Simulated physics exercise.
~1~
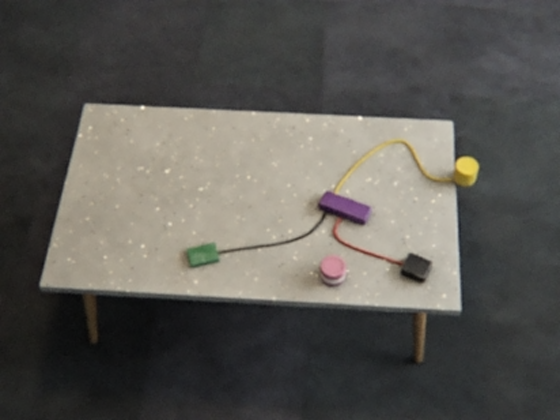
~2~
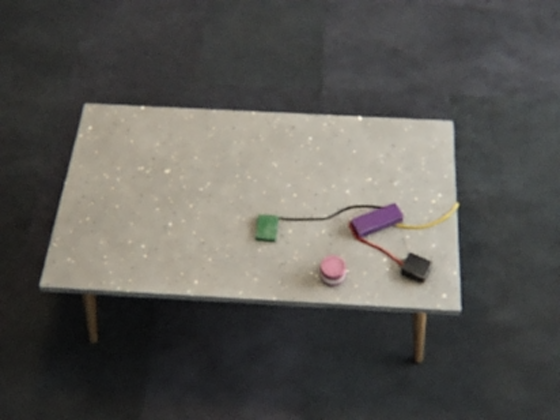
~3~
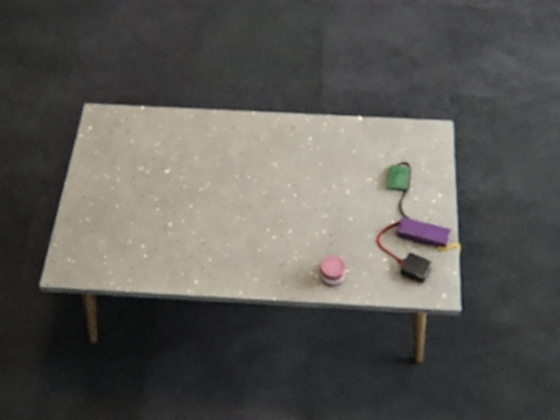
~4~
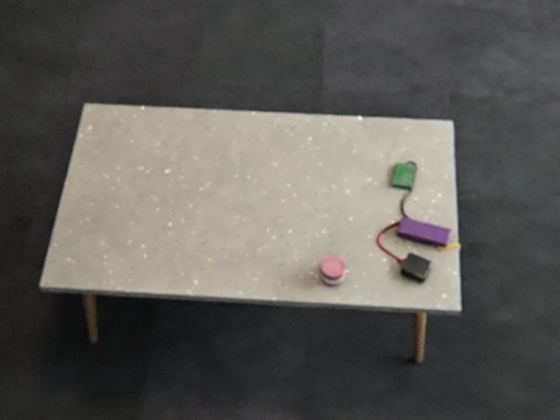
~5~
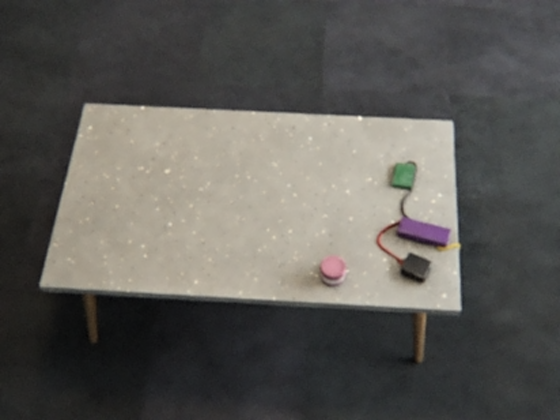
On a speckled table, a yellow object slipped off the right edge by its cable, dragging the purple strip and the green piece rightward until they settled near that edge, while the pink canister and black device stayed put.
